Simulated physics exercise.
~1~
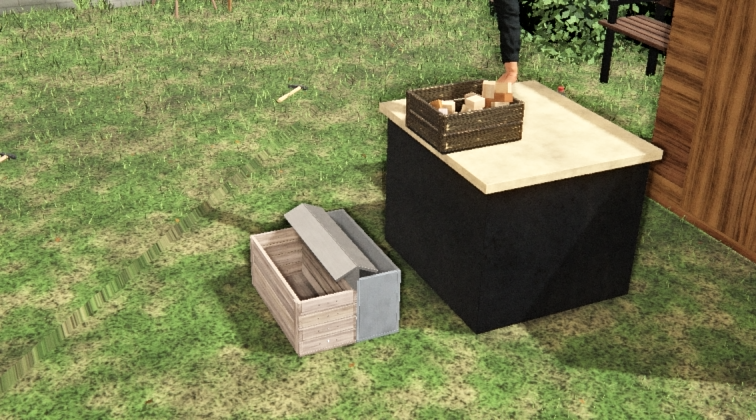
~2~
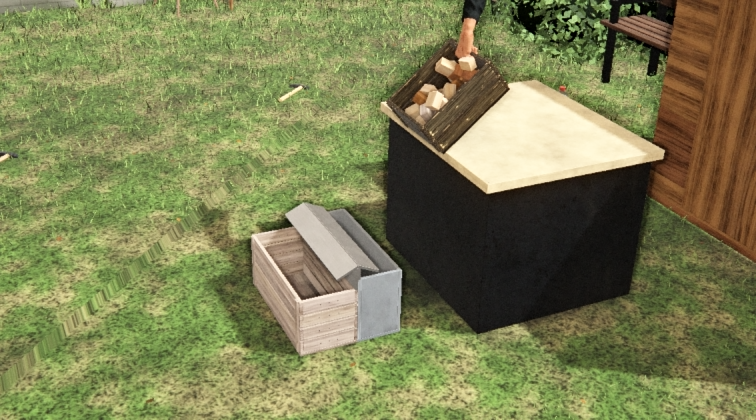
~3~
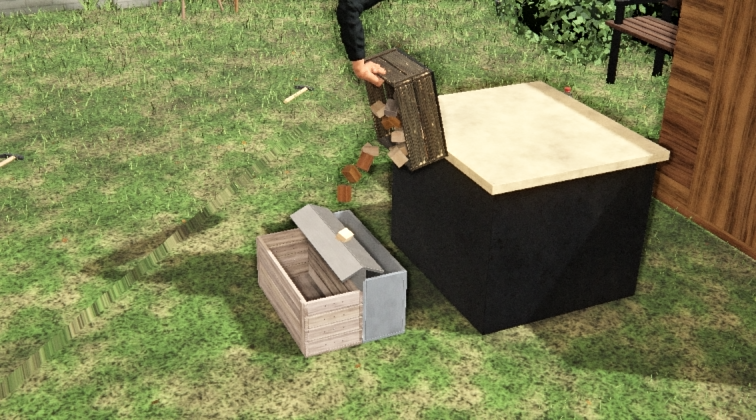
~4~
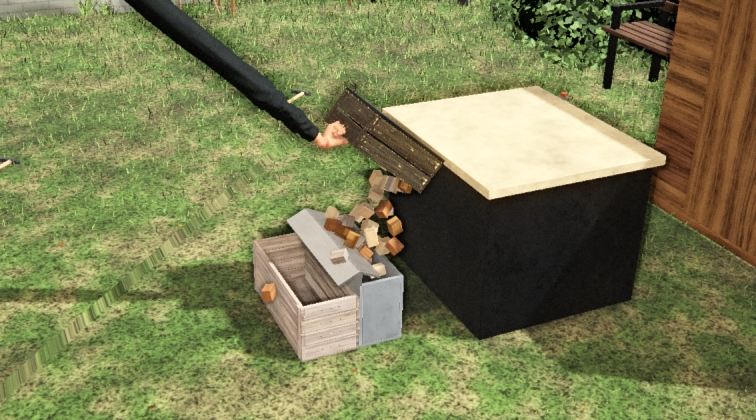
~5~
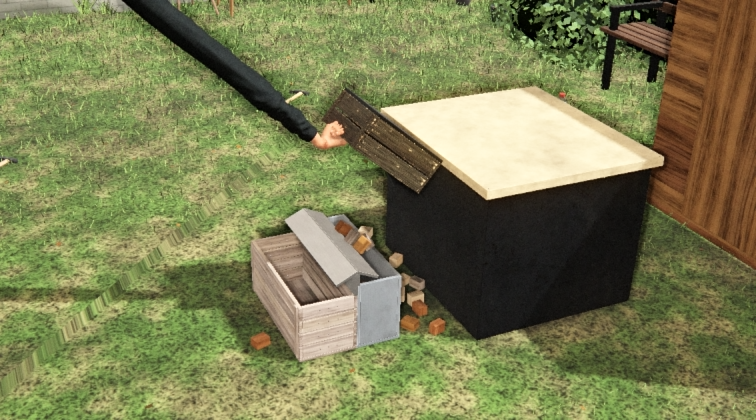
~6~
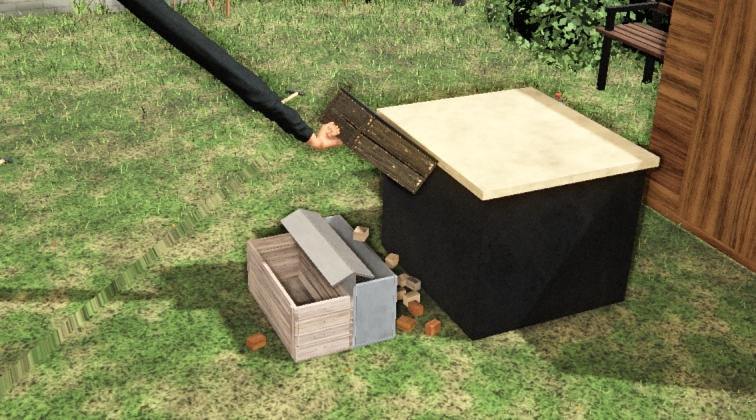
On a lawn, a hand tipping a dark crate off a bench, wooden blocks tumbling over a grey tub and onto the grass.
